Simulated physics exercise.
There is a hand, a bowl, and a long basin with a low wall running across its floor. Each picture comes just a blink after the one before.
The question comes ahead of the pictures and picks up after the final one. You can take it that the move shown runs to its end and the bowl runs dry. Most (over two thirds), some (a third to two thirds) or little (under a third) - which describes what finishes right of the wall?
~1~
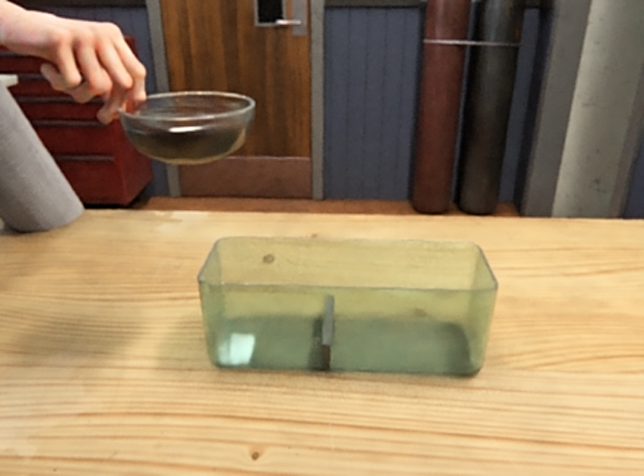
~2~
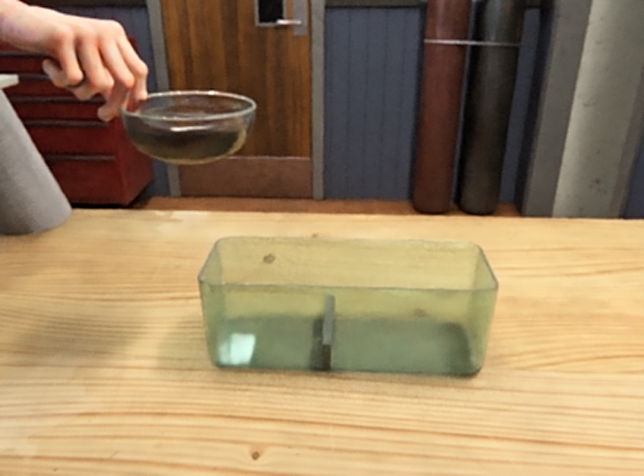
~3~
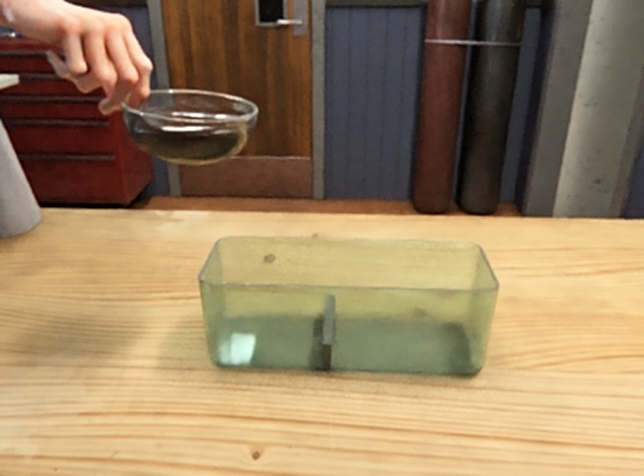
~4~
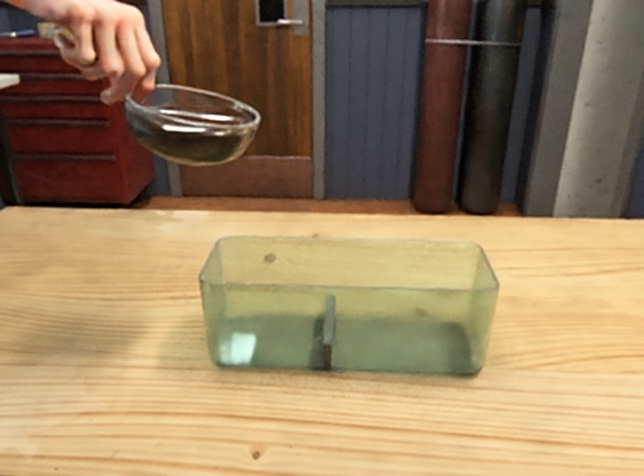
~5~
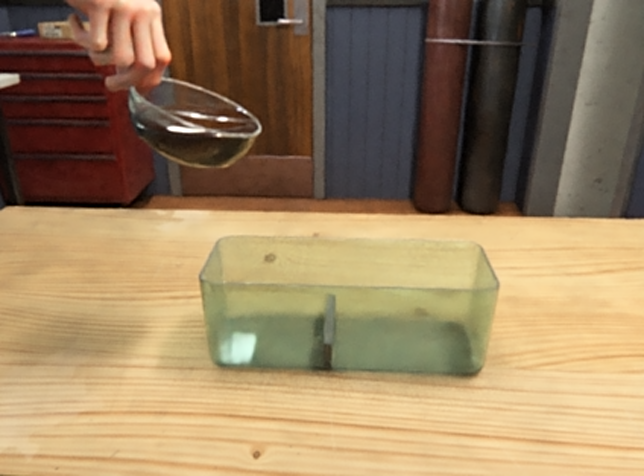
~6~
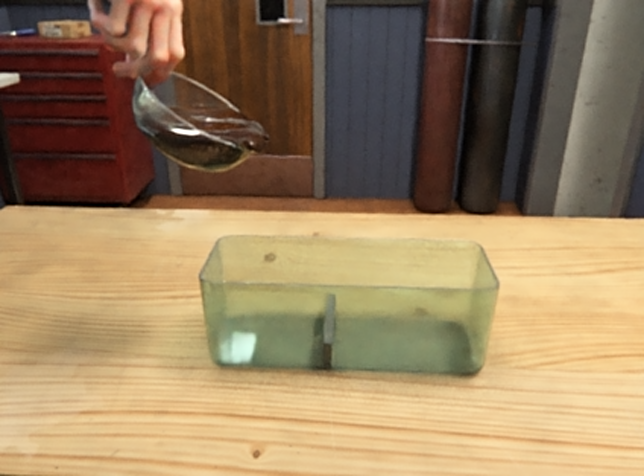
Little.
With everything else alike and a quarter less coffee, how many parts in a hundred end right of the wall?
Around 5 percent, more or less.
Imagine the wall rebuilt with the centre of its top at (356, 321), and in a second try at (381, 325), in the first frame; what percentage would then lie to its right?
Roughly 15 per cent first and roughly 20 per cent second.
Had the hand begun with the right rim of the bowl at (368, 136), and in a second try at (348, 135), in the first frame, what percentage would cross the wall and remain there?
90 %, then 85 %.
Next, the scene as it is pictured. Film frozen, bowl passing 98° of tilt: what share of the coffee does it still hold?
5 per cent, roughly.
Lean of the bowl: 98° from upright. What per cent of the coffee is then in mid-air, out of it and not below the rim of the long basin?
It comes to around 35 per cent.
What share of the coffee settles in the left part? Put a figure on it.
Close to 80 in a hundred.
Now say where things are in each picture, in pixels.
In the first picture, it leans 0°; its right rim is at (252, 107); the coffee meets the walls at (131, 116) and (251, 117); the long basin's rim runs from (208, 259) to (488, 266); the wall's top is at (329, 319).
In the second picture, it leans 2°; its right rim is at (253, 109); the coffee meets the walls at (132, 115) and (252, 118).
In the third picture, it leans 6°; its right rim is at (255, 114); the coffee meets the walls at (134, 113) and (253, 119).
In the fourth picture, it leans 13°; its right rim is at (258, 122); the coffee meets the walls at (136, 112) and (256, 122).
In the fifth picture, it leans 23°; its right rim is at (258, 133); the coffee meets the walls at (140, 111) and (260, 126); 1 per cent is over the edge.
In the sixth picture, it leans 34°; its right rim is at (257, 145); the coffee meets the walls at (145, 113) and (249, 131); 8 per cent is over the edge.
A moment on, the bowl is tipped on its side and 6 per cent is still to pour, 50 is left of the wall and 8 right of it.
Next, the bowl is tipped right over and 0 per cent is still to pour, 84 is left of the wall and 13 right of it.
Then the bowl is tipped right over and 0 per cent is still to pour, 82 is left of the wall and 16 right of it.
Later the bowl is tipped right over and 0 per cent is still to pour, 82 is left of the wall and 16 right of it.
In the end 82 per cent lies left of the wall, 16 right of it and 2 outside.
